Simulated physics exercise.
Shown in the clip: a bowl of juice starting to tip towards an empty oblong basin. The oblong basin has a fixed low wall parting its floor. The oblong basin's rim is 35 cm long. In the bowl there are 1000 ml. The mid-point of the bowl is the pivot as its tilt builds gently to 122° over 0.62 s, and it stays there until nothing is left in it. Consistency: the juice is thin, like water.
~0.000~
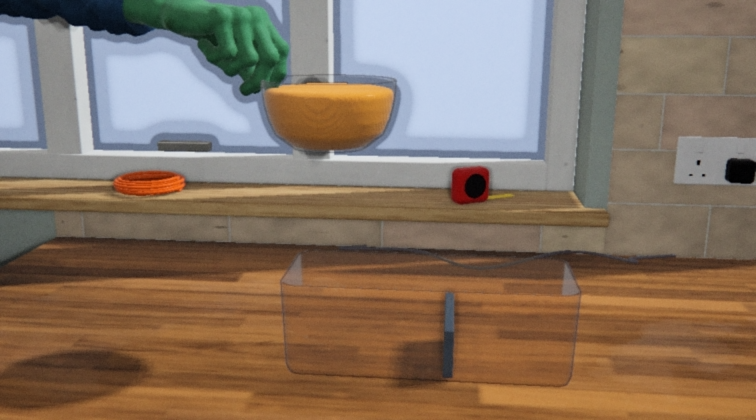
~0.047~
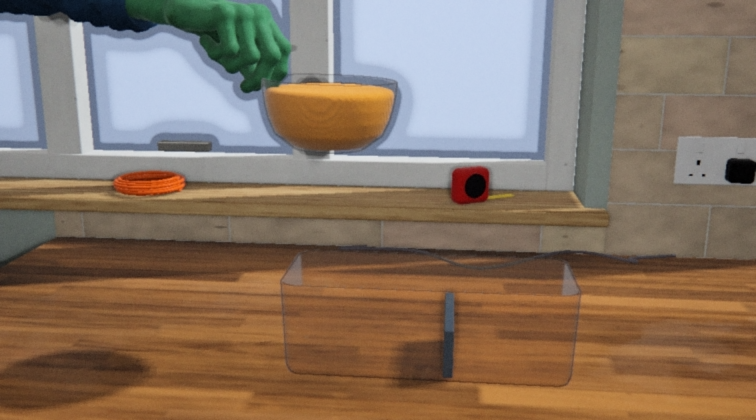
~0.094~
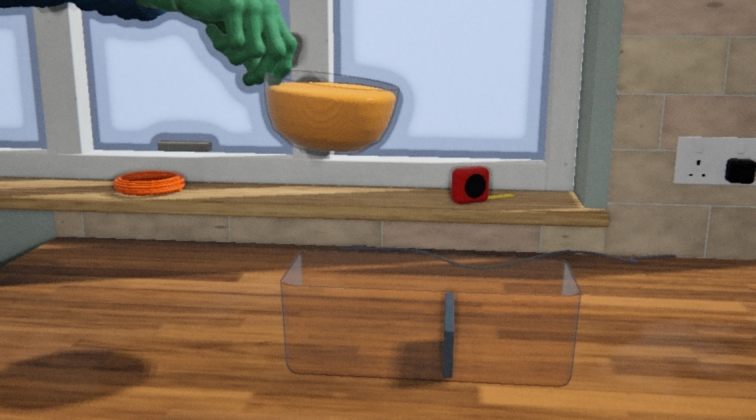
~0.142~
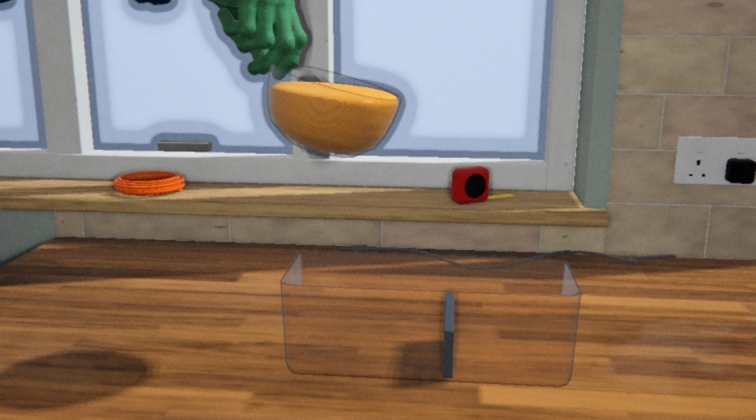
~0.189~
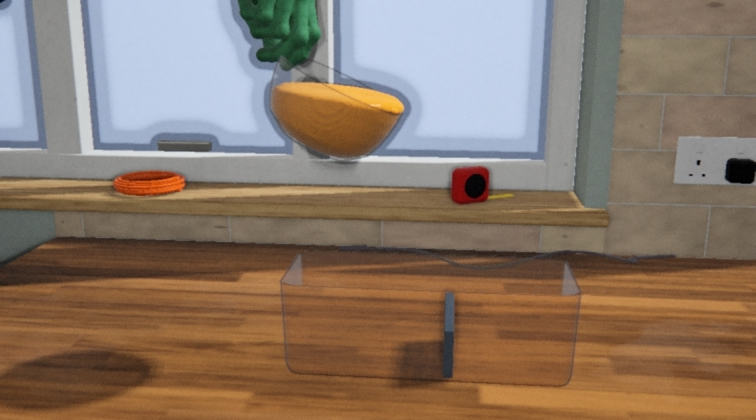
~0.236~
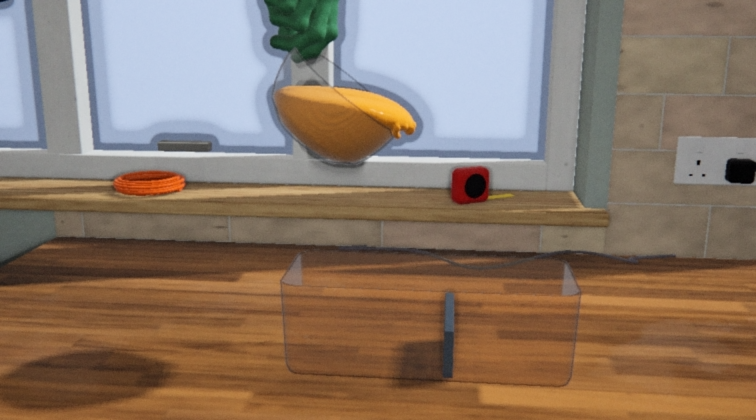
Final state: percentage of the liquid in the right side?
Approximately 32 %.
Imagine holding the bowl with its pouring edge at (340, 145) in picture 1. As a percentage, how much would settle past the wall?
It would then come to around 10 percent.
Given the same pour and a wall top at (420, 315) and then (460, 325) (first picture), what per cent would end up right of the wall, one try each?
65 % and 30 %.
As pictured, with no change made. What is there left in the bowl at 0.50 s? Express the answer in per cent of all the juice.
Near 8 in a hundred.
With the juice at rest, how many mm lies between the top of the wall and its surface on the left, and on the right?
38 mm left, 44 mm right.
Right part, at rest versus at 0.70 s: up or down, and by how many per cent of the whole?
Result: An increase, close to 6.
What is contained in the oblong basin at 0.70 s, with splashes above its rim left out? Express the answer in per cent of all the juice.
Roughly 84 per cent.
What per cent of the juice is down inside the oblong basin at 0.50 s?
38 %, give or take.
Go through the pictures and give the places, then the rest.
Tilt 0°; pouring edge (395, 82); surface from (267, 89) to (394, 91); the oblong basin's rim runs from (291, 268) to (573, 278); the wall's top is at (449, 312), in the first picture.
Tilt 2°; pouring edge (396, 84); surface from (268, 88) to (394, 92), in the second picture.
Tilt 7°; pouring edge (398, 90); surface from (270, 86) to (396, 94), in the third picture.
Tilt 15°; pouring edge (401, 101); surface from (273, 85) to (400, 97), in the fourth picture.
Tilt 26°; pouring edge (401, 115); surface from (275, 87) to (401, 107); 2 per cent is over the edge, in the fifth picture.
Tilt 39°; pouring edge (399, 131); surface from (278, 90) to (389, 114); 9 per cent is over the edge, in the sixth picture.
After 0.50 s the tilt is 111° and 8 per cent is still to pour, 10 is left of the wall and 28 right of it.
After 0.70 s the tilt is 122° and 0 per cent is still to pour, 58 is left of the wall and 26 right of it.
After 0.90 s the tilt is 122° and 0 per cent is still to pour, 55 is left of the wall and 31 right of it.
After 1.12 s the tilt is 122° and 0 per cent is still to pour, 57 is left of the wall and 32 right of it.
In the end 57 per cent lies left of the wall, 32 right of it and 11 outside.
